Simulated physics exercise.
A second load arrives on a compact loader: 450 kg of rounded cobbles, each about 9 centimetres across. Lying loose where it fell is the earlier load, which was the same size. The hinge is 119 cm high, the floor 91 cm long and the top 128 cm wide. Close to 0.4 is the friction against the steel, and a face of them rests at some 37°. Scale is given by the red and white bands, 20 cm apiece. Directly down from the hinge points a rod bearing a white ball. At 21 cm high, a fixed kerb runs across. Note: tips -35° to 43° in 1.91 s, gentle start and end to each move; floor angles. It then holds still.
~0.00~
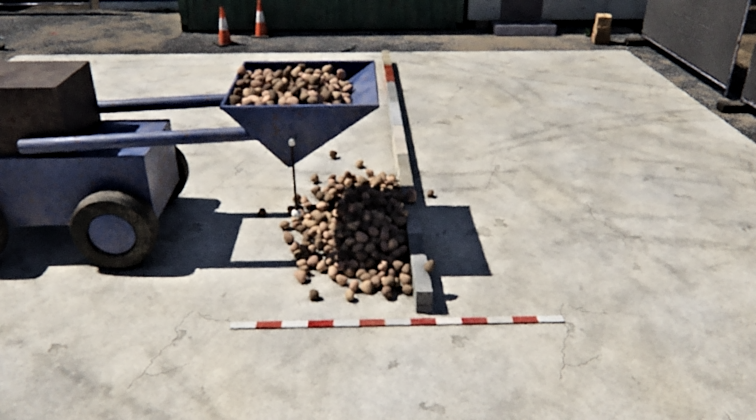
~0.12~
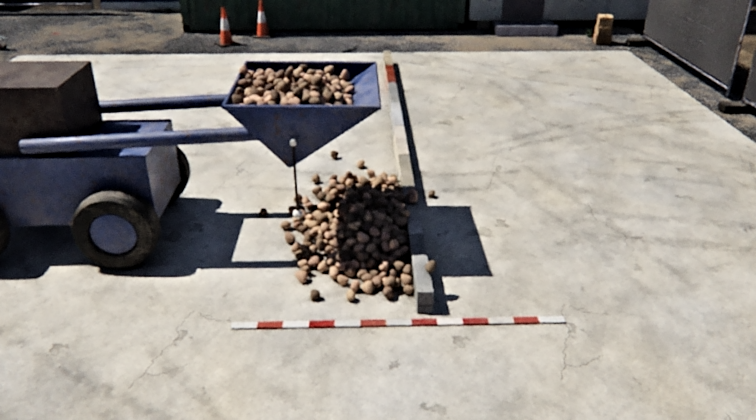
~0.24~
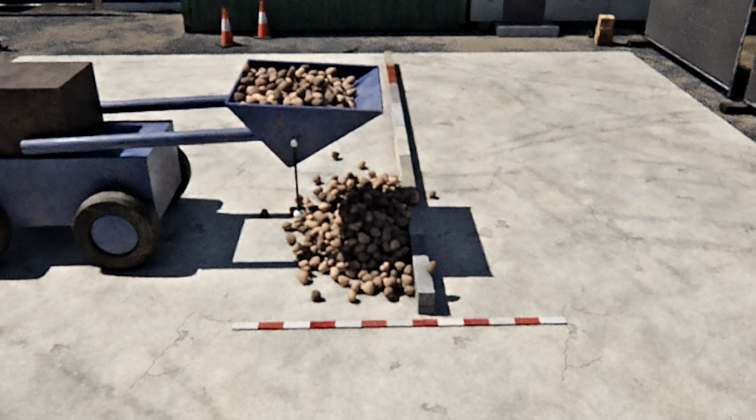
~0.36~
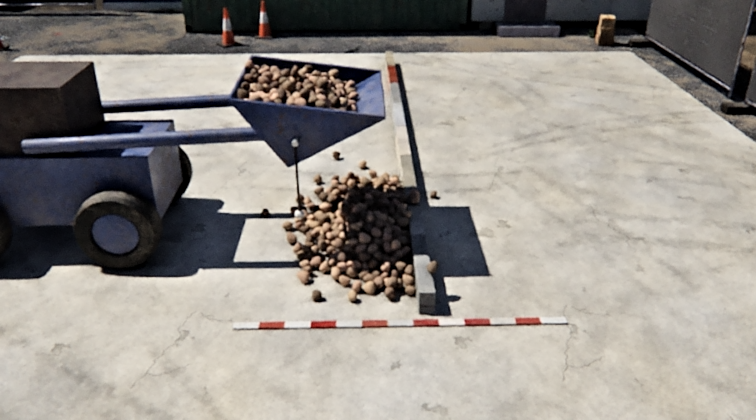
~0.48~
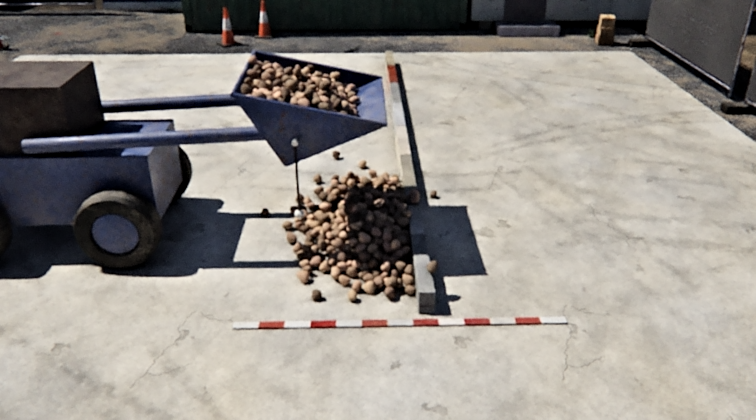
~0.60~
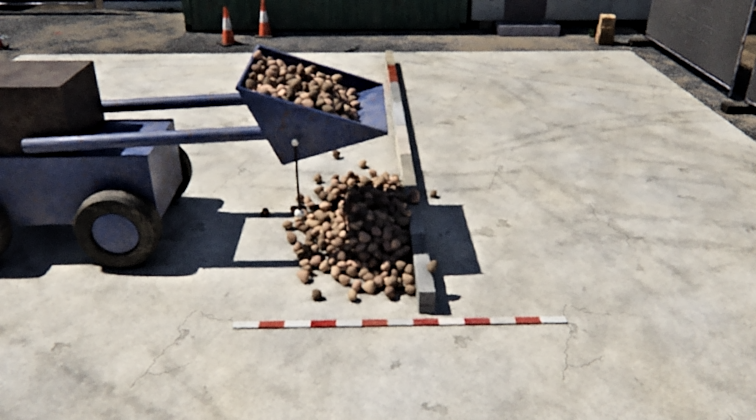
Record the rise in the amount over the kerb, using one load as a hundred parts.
Rise: About 20 parts in every hundred.
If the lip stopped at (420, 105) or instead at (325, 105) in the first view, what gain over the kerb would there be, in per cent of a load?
First place: Roughly 75 %; second place: Roughly 0 %.
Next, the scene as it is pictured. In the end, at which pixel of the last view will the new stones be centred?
Centre at roughly (387, 207).
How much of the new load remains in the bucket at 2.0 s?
15 % still inside.
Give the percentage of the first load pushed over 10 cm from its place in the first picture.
I'd say roughly 5 per cent of them.
After 1.4 s the floor is at 31°; in per cent of one load, 94 in the bucket, 106 on this side of the kerb; the foremost stones are at (415, 212).
After 2.0 s the floor is at 43°; in per cent of one load, 14 in the bucket, 178 on this side of the kerb, 8 over the kerb; the foremost stones are at (461, 222).
After 2.4 s the floor is at 43°; in per cent of one load, 0 in the bucket, 181 on this side of the kerb, 19 over the kerb; the foremost stones are at (496, 216).
After 5.1 s the floor is at 43°; in per cent of one load, 0 in the bucket, 180 on this side of the kerb, 20 over the kerb; the foremost stones are at (526, 235). Net gain over the kerb, 20.
